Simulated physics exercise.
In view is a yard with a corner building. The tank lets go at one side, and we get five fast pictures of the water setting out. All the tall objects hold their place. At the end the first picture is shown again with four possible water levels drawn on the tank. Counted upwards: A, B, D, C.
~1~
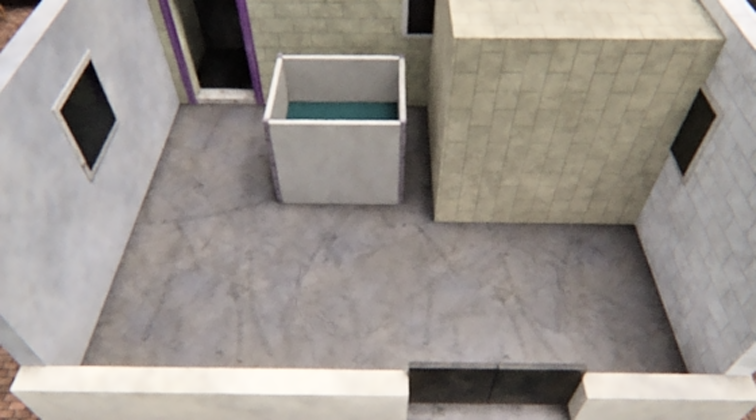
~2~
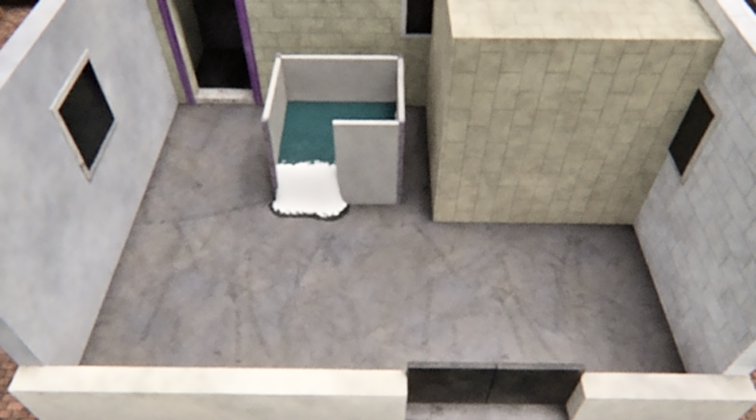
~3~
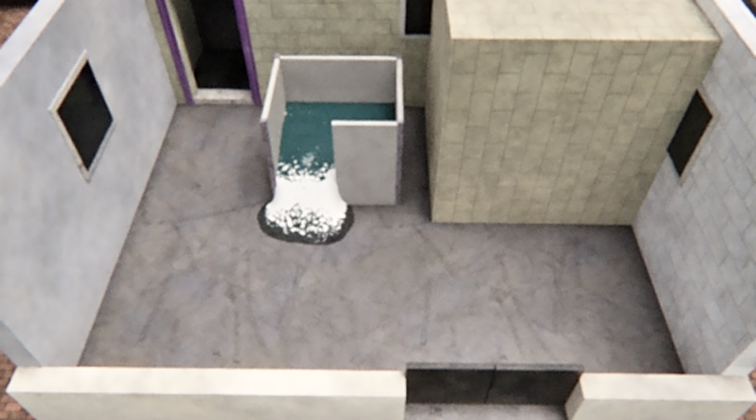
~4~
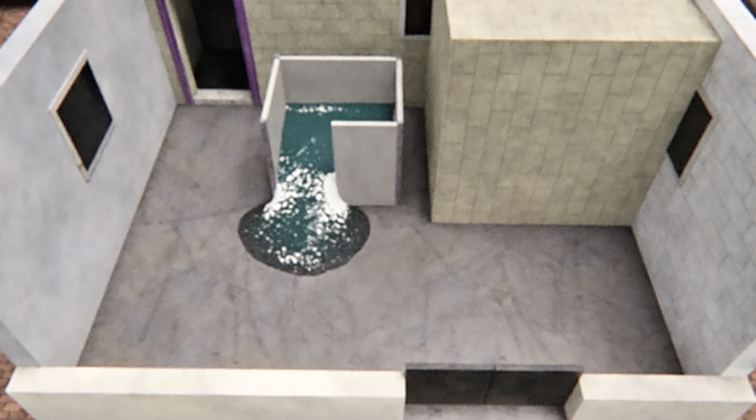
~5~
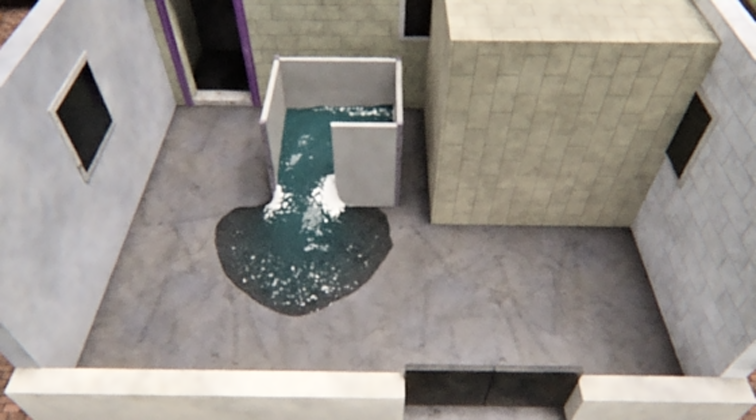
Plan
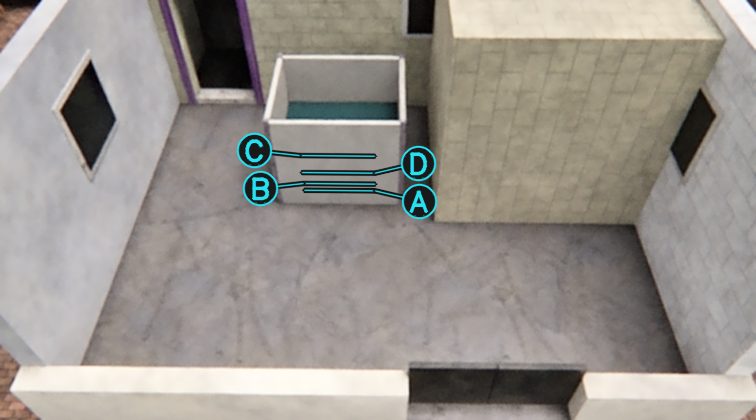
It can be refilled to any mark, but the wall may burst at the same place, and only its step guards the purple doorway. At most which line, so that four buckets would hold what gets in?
Go for C.
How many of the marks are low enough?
All four.
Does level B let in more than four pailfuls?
No, not at all.
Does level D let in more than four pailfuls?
No, not at all.
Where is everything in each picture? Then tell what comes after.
In the first picture, water in the tank at rest, its middle at (341, 131); foot of the purple doorway at (227, 104); shut gate at (495, 369).
In the second picture, front seen at (276, 208), 1 % of the ground wet.
In the third picture, front seen at (324, 239), 3 % of the ground wet.
In the fourth picture, front seen at (321, 267), 6 % of the ground wet.
In the fifth picture, front seen at (289, 307), 12 % of the ground wet.
On the marked copy, A at (339, 190); B at (339, 183); C at (337, 155); D at (338, 172); from the bottom up A, B, D, C.
For level A, nothing gets over.
For level B, nothing gets over.
For level C, a bucket or two gets in.
For level D, nothing gets over.
